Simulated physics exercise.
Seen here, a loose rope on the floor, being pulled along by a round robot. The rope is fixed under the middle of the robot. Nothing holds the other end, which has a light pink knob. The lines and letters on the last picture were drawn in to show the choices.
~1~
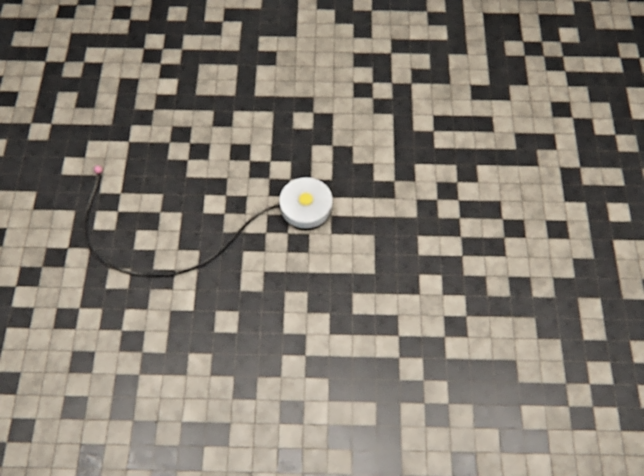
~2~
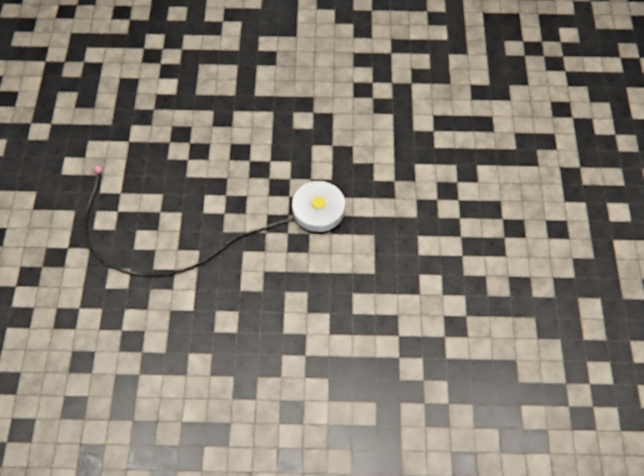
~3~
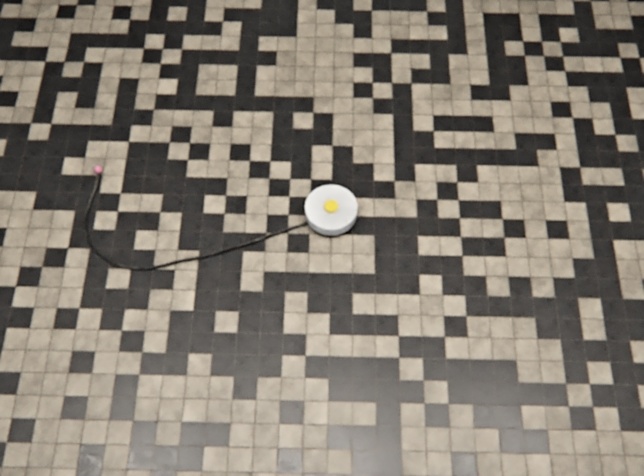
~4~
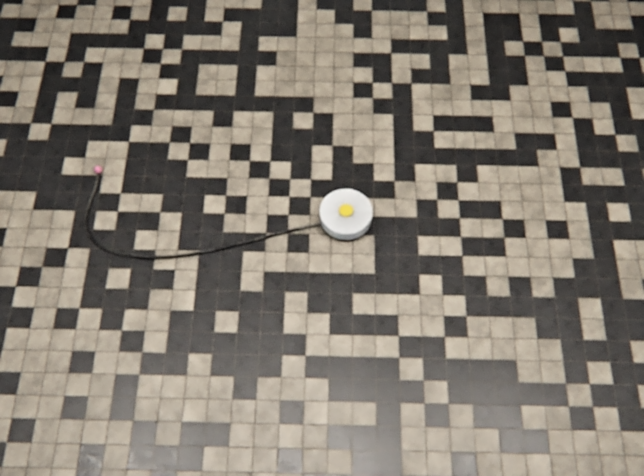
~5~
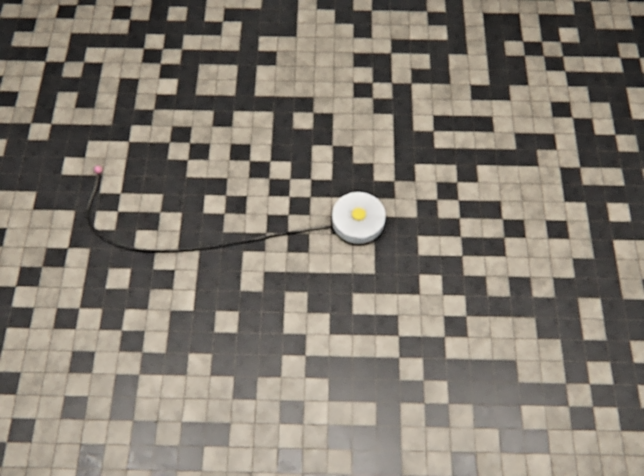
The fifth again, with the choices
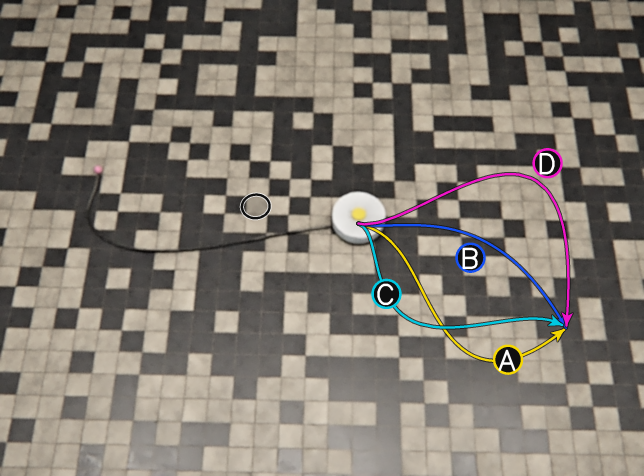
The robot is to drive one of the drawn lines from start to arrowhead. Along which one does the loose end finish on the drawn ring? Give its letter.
D is the one.
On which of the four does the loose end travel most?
Route D.
On the marked copy, A from (358, 223) via (443, 328) to (565, 329); B from (358, 223) via (479, 239) to (566, 328); C from (358, 223) via (420, 324) to (562, 325); D from (358, 223) via (519, 175) to (566, 326); the ring at (256, 206).
Taking D. A third of the way, robot (478, 176), middle of the rope (310, 209), free end (142, 206).
Two thirds of the way, robot (568, 232), middle of the rope (396, 196), free end (229, 208).
When it is over, robot (569, 324), middle of the rope (422, 222), free end (256, 205); the free end is on the ring.
As for the rest, A leaves the free end at (223, 236); B leaves the free end at (232, 217); C leaves the free end at (217, 241).
